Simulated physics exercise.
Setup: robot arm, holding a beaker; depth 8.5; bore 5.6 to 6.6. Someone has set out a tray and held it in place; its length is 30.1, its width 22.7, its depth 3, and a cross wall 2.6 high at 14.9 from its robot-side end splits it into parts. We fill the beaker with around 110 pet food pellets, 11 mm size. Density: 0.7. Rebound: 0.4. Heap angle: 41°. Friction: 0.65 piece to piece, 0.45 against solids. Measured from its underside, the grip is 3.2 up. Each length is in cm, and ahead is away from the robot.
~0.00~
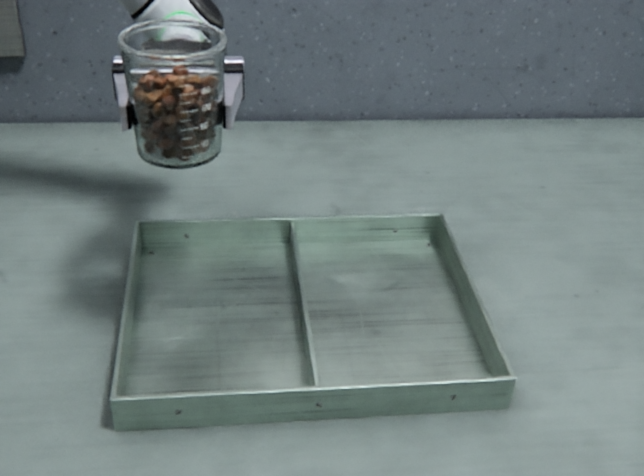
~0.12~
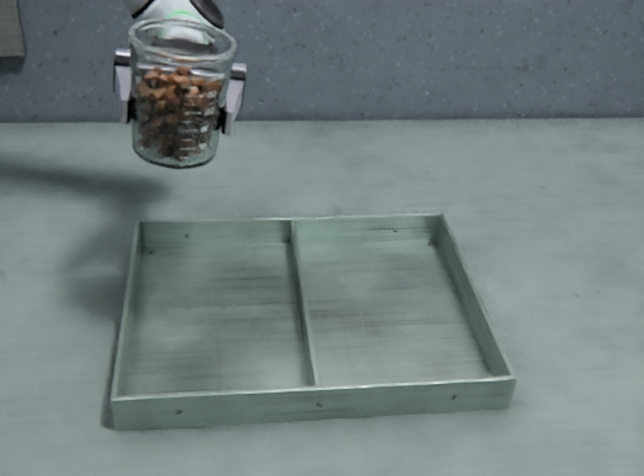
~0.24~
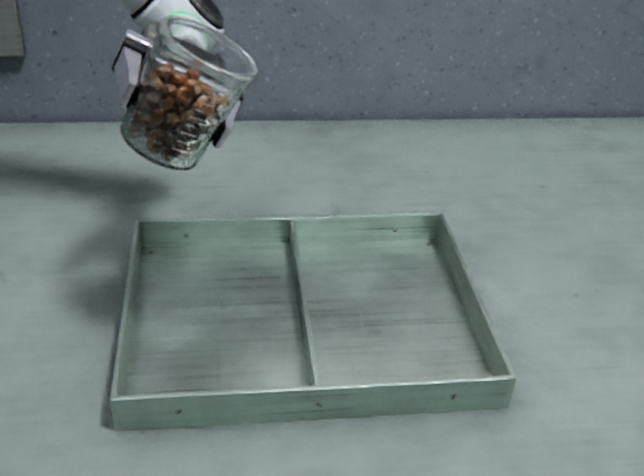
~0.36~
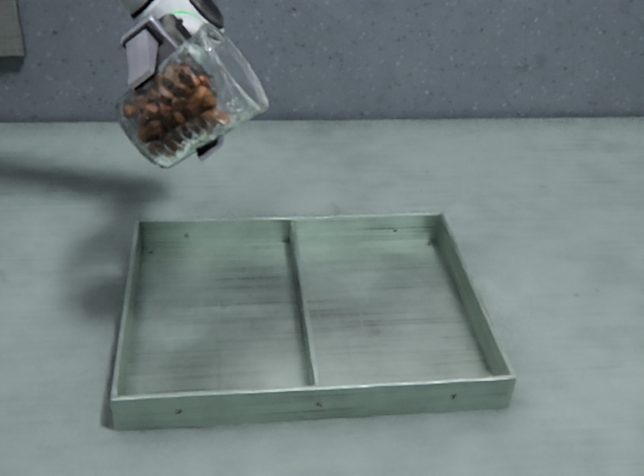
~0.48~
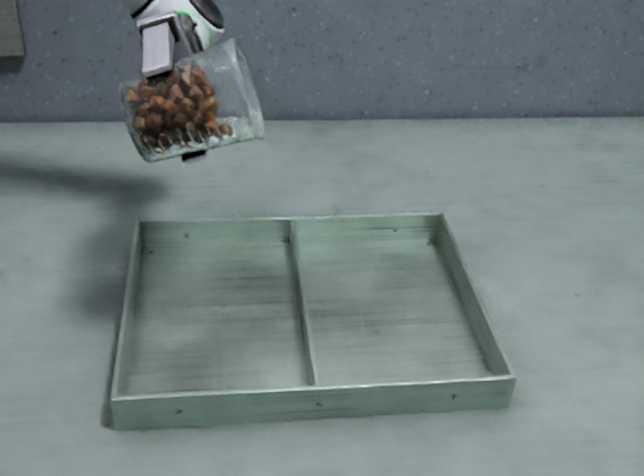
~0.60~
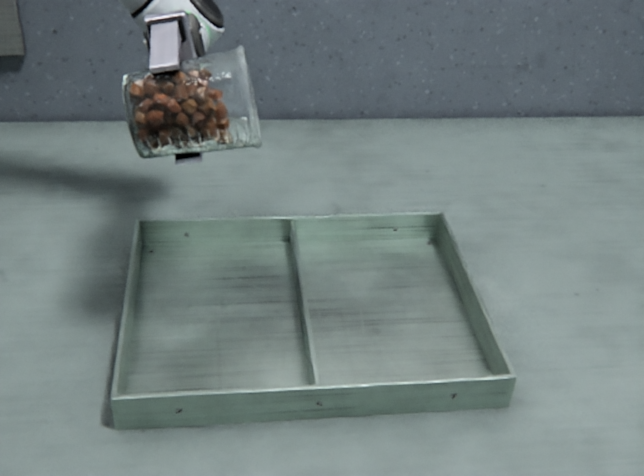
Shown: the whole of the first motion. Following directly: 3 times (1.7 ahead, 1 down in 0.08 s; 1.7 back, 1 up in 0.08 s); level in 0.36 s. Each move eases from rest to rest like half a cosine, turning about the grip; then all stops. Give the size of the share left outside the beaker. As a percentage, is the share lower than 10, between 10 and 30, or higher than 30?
The share is between 10 and 30 per cent.
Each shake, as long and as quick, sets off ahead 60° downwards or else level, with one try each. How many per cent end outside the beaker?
I'd say close to 5 percent for the first and close to 35 percent for the second.
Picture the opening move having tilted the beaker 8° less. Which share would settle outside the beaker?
Roughly 0 percent then.
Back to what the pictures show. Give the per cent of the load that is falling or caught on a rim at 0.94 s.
That comes to about 4 per cent, more or less.
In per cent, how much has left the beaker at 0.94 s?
By then near 10 % is out.
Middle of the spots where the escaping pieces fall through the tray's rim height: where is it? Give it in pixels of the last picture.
Roughly at (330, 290).
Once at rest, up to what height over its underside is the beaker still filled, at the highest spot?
Around 6.5 cm above the underside.
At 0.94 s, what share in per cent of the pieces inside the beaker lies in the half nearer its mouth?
Roughly 40 per cent.
After 0.94 s, tilted 80° forward, highest piece 22 above the table; 100 in the beaker, 5 in the far-side part, 4 in flight or on a rim.
After 1.27 s, tilted 36° forward, highest piece 24 above the table; 94 in the beaker, 7 in the robot-side part, 7 in the far-side part, 1 in flight or on a rim.
After 1.64 s, level, highest piece 24 above the table; 94 in the beaker, 8 in the far-side part, 7 in the robot-side part.
After 2.69 s, level, highest piece 24 above the table; 94 in the beaker, 8 in the far-side part, 7 in the robot-side part.
At rest, 94 in the beaker, 8 in the far-side part, 7 in the robot-side part. That is 14 % outside the beaker.
